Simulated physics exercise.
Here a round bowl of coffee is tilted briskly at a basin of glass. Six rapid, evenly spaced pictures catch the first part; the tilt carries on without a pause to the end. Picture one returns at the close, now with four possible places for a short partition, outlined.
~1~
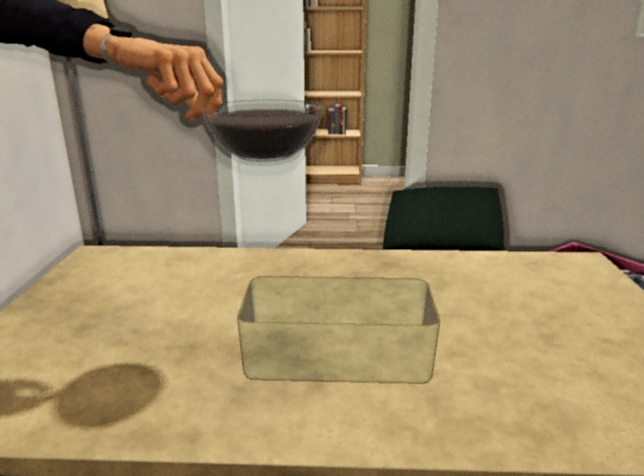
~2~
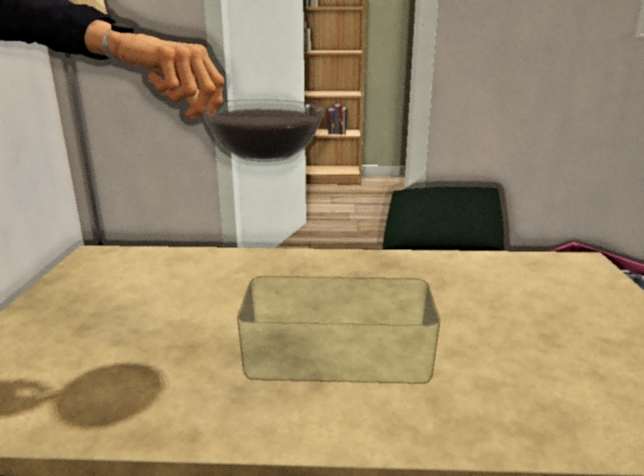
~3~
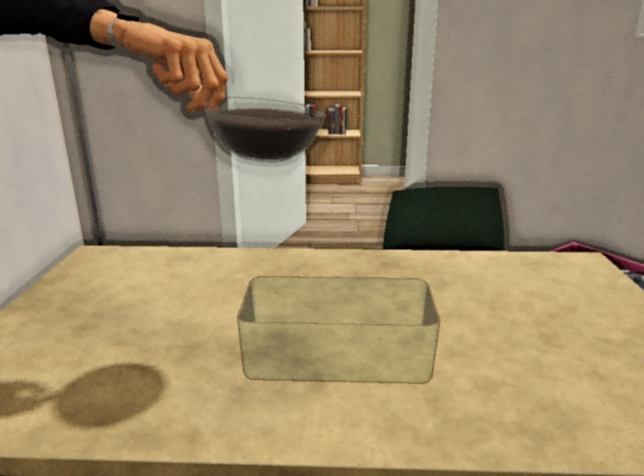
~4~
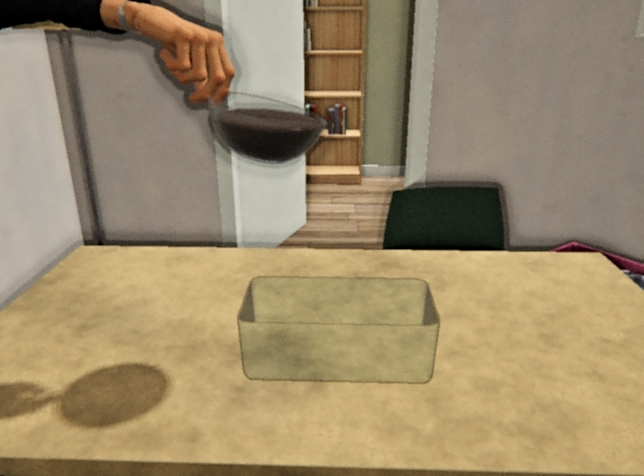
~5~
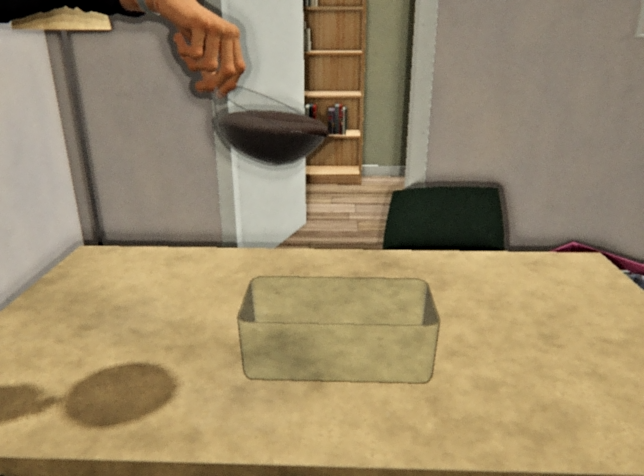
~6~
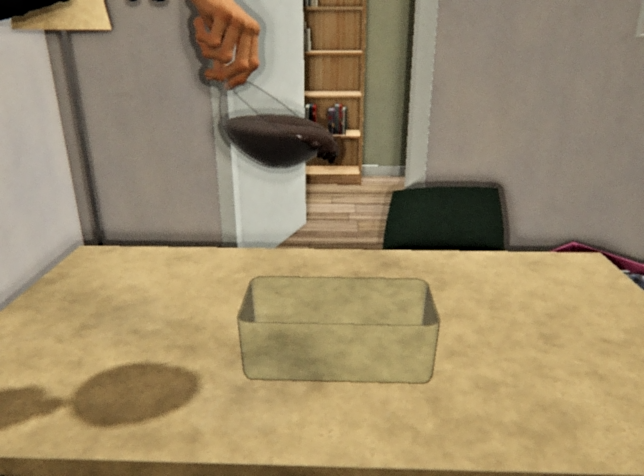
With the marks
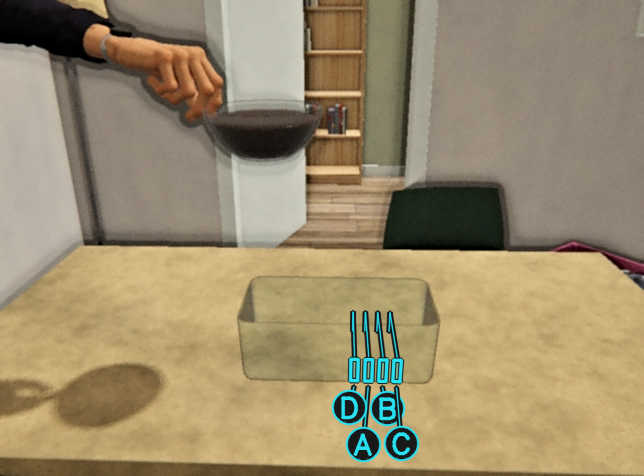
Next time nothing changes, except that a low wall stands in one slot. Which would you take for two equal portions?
Use place A.
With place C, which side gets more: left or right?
The left one.
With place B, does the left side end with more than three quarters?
No, it does not.
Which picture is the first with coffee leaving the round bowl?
Picture 5.
On the marked copy, A at (368, 386); B at (382, 387); C at (396, 387); D at (354, 386).
Choosing A, about 51 % ends left of the wall and 44 % right of it; 5 % is lost outside.
Choosing B, about 68 % ends left of the wall and 26 % right of it; 6 % is lost outside.
Choosing C, about 84 % ends left of the wall and 11 % right of it; 5 % is lost outside.
Choosing D, about 34 % ends left of the wall and 62 % right of it; 4 % is lost outside.
